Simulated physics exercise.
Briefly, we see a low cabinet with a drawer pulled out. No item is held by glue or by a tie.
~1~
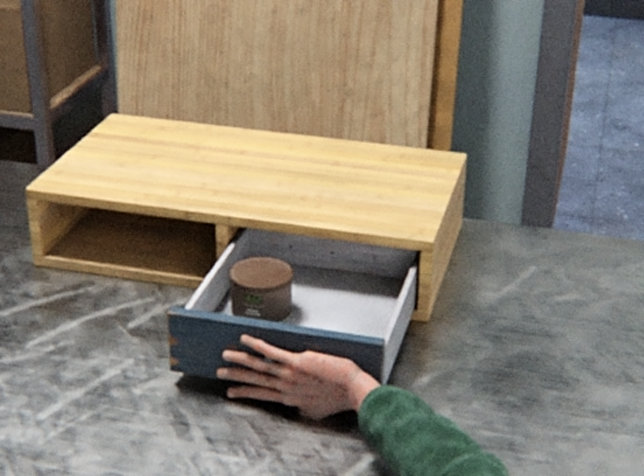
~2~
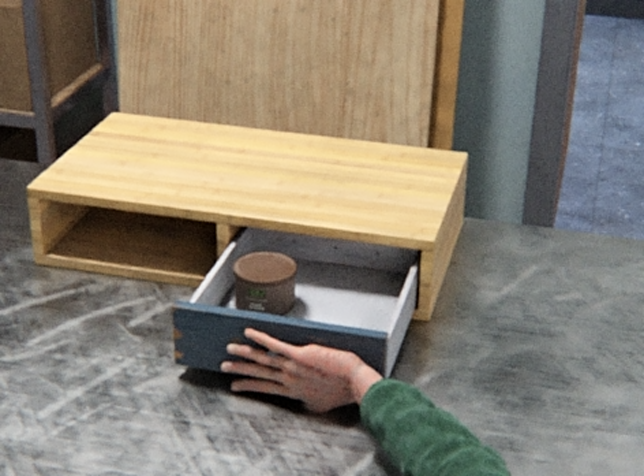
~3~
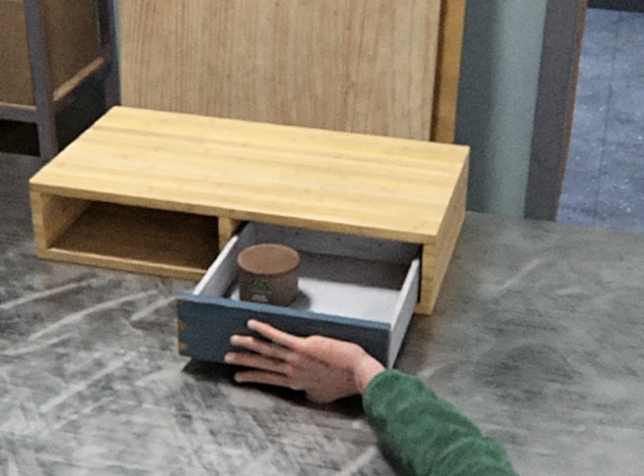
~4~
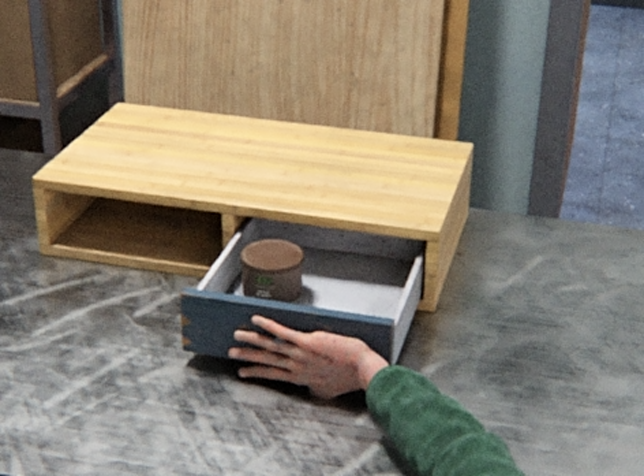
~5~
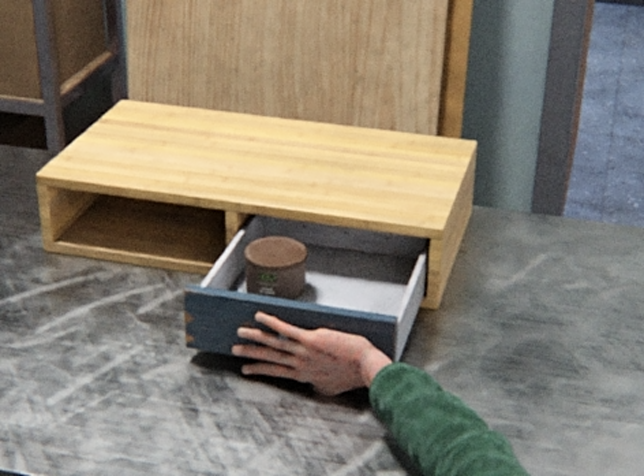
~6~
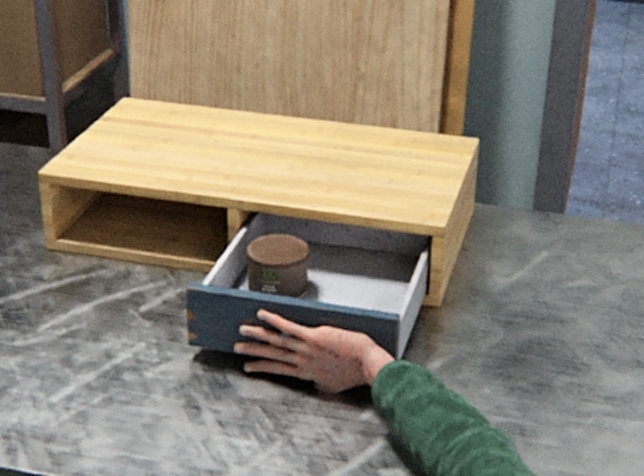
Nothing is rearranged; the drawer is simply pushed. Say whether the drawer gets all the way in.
Result: Drawer fully in.
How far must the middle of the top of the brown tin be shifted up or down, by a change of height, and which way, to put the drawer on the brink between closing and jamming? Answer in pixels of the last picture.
12 pixels, up.
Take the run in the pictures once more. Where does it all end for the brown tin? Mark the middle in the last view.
Looks like it settles somewhere around (322, 198).
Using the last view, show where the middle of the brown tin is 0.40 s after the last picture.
Centre estimate: (291, 247).
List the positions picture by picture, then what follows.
Drawer (305, 301) wide open; brown tin (261, 293), in the first frame.
Drawer (308, 295) wide open; chest (256, 207), in the second frame.
Drawer (311, 287) wide open; brown tin (268, 279), in the third frame.
Drawer (315, 283) wide open; chest (261, 198), in the fourth frame.
Drawer (318, 280) wide open; brown tin (276, 271), in the fifth frame.
Drawer (320, 277) wide open; chest (267, 193), in the sixth frame.
Then, 0.40 s after the last picture, drawer about half in.
At rest, the drawer goes all the way in.
